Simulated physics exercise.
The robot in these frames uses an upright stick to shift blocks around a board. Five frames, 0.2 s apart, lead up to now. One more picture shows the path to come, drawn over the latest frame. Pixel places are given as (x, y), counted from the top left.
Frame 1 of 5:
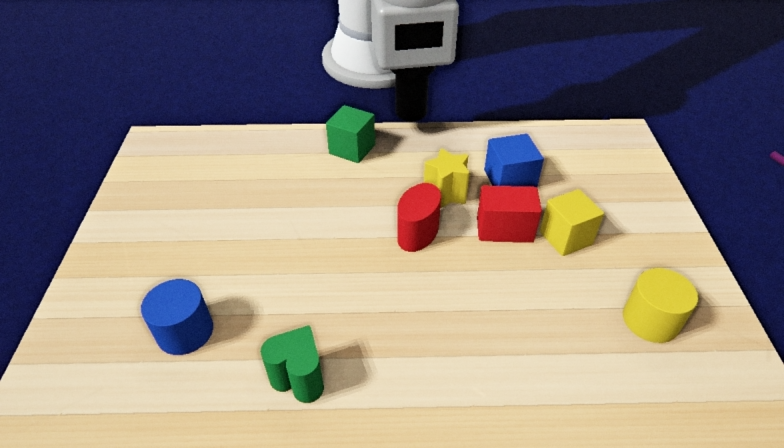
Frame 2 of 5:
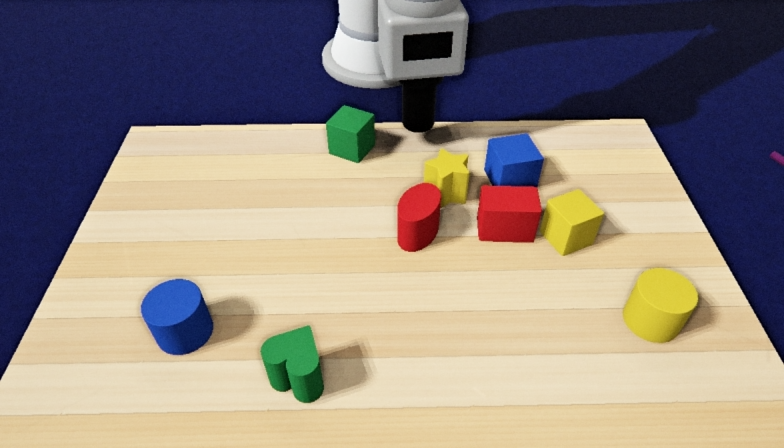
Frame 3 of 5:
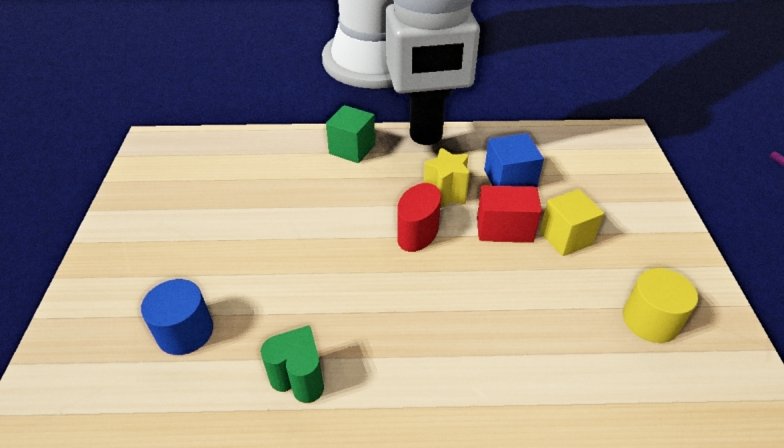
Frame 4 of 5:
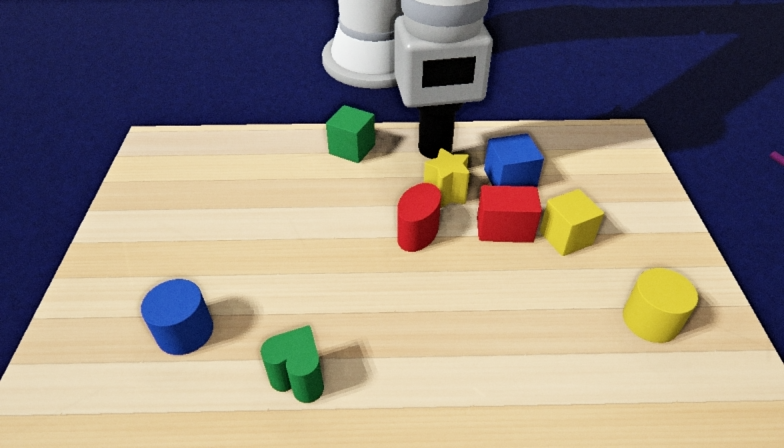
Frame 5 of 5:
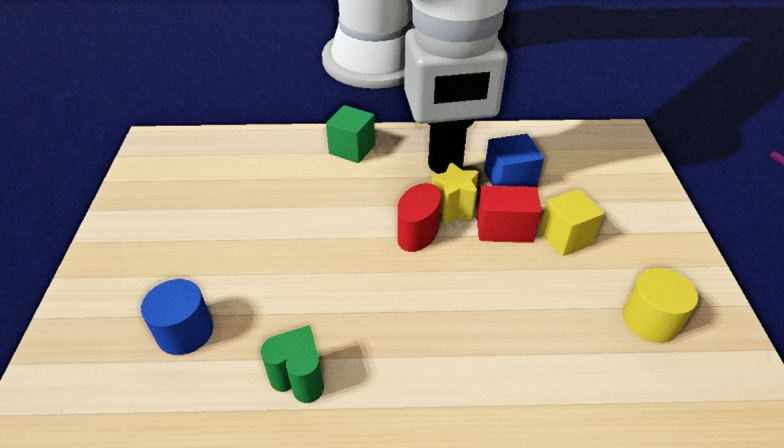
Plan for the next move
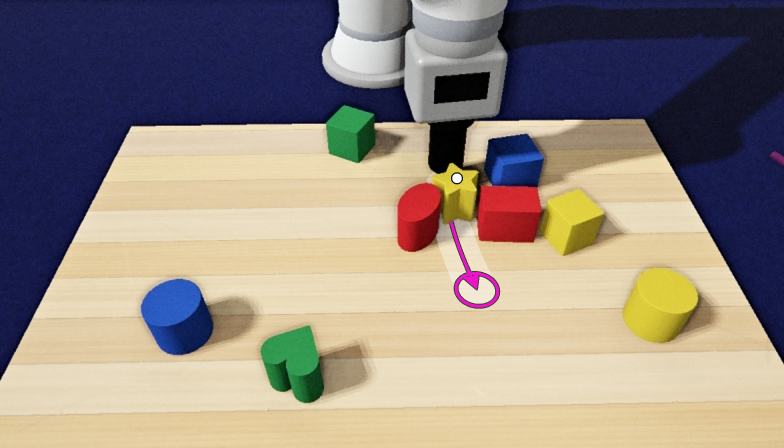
Robot arm with a black stick moving toward the viewer over a wooden board of coloured blocks, then nudging the yellow star forward.
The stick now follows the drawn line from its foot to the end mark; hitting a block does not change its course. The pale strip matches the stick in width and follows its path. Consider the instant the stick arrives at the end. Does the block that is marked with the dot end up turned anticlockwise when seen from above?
That would be a no.
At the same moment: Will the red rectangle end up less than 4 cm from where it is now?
It seems so.
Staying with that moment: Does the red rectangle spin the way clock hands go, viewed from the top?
No - that is not the case.
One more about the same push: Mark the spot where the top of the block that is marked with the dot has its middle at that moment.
It ends at (498, 290).
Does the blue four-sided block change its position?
No - that is not the case.
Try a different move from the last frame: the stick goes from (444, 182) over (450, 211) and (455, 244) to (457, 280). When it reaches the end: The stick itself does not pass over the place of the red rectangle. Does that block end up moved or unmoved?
It gets pushed out of place.
Drawn move, from (444, 182) by way of (449, 214) and (460, 250) to (477, 289); the dot is on the yellow star.
What follows on the original path. One third of the way, stick (451, 198); red oval (417, 205); yellow star (465, 208), turned 30° clockwise; red rectangle (521, 210), turned 40° anticlockwise.
Two thirds of the way, stick (462, 234); red oval (411, 218), turned 45° clockwise; yellow star (478, 247), turned 30° clockwise; red rectangle (523, 218), turned 75° anticlockwise.
At the end, stick (480, 273); red oval (411, 218), turned 45° clockwise; yellow star (498, 290), turned 30° clockwise; red rectangle (523, 218), turned 75° anticlockwise; blue four-sided block still.
